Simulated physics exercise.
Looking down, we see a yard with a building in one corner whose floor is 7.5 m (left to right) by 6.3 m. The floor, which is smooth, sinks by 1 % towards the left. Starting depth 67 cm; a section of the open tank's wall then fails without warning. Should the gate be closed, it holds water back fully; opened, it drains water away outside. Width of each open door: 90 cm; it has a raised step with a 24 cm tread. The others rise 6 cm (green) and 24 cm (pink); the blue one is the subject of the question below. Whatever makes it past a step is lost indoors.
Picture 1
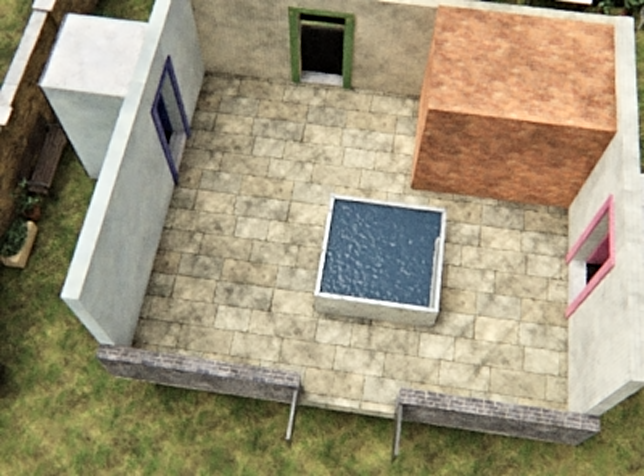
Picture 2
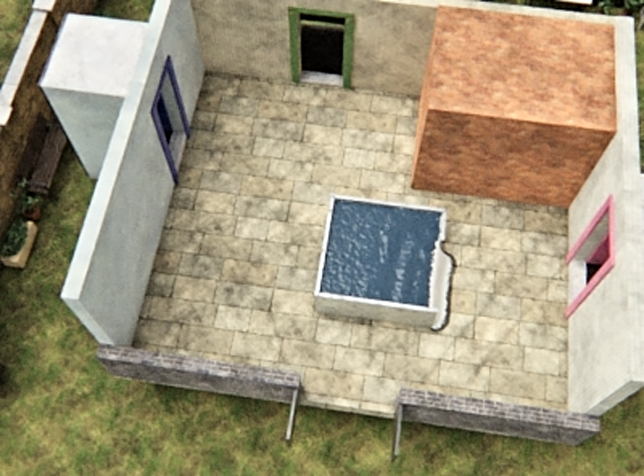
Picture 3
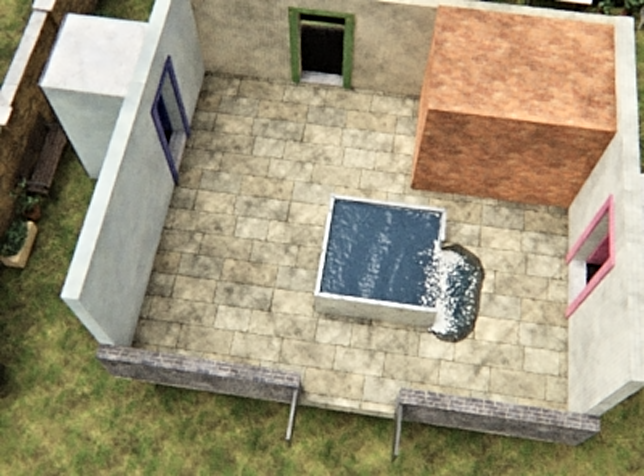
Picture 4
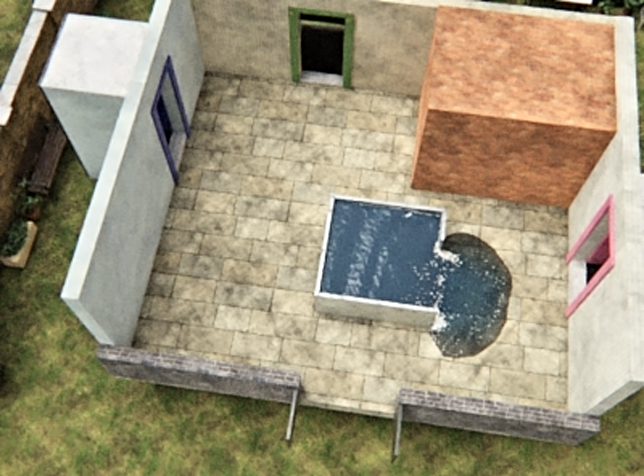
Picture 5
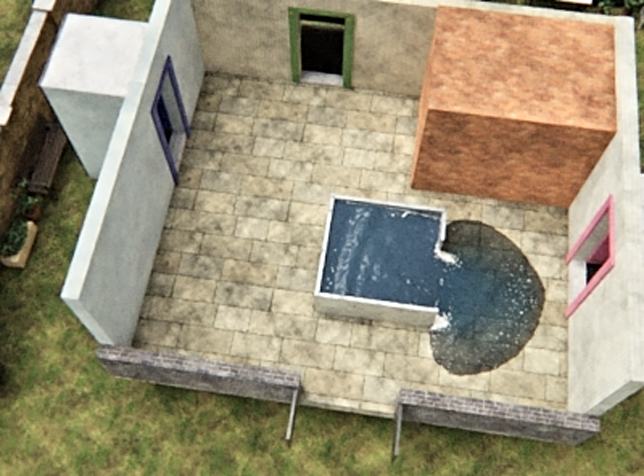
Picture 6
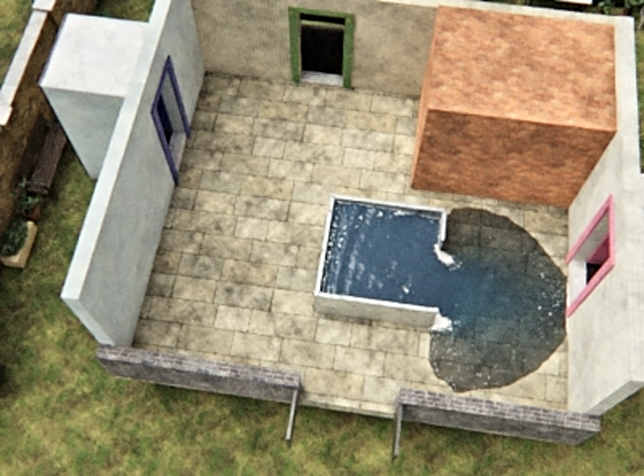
In a walled, paved yard seen from above, water in a low square tank breaks out through an opening on its right side, splashes onto the paving, and spreads in a widening rounded pool toward the pink-framed opening.
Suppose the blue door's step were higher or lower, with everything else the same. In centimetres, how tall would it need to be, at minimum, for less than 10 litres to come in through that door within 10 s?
About 7.5 cm.
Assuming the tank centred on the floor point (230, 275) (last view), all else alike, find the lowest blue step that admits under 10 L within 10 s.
At least roughly 6.5 cm high.
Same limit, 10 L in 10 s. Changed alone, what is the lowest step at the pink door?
The pink one would have to be about 31 cm high.
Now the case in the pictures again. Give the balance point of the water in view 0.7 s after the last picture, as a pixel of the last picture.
The centre of all the water is around (427, 283).
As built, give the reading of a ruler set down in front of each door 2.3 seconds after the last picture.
In cm: Green 0, pink 22, blue 0.
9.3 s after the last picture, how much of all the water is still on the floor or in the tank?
About 94 %.
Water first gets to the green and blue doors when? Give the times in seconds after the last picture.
Green 8.0 s; blue 4.5 s.
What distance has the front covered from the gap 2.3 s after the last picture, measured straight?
The front sits around 3.2 m out.
Then, 0.7 s after the last picture water covers 25 % of the floor, deepest (37 cm) near (563, 321); it has not reached the blue door.
Then, 2.3 s after the last picture water covers 30 % of the floor, deepest (30 cm) near (554, 212); it has not reached the blue door.
Then, 9.3 s after the last picture water covers 90 % of the floor, deepest (12 cm) near (136, 331); 8 cm at the blue door, 0 litres in over its 25 cm step.
At the blue door as built, the water peaked near 11 cm, 6.3 s after the last picture.
With a step of 6.5 cm, 21 litres would have come in within the 10 s; with 8.5 cm, 4 litres. So under 10 litres takes about 7.5 cm.
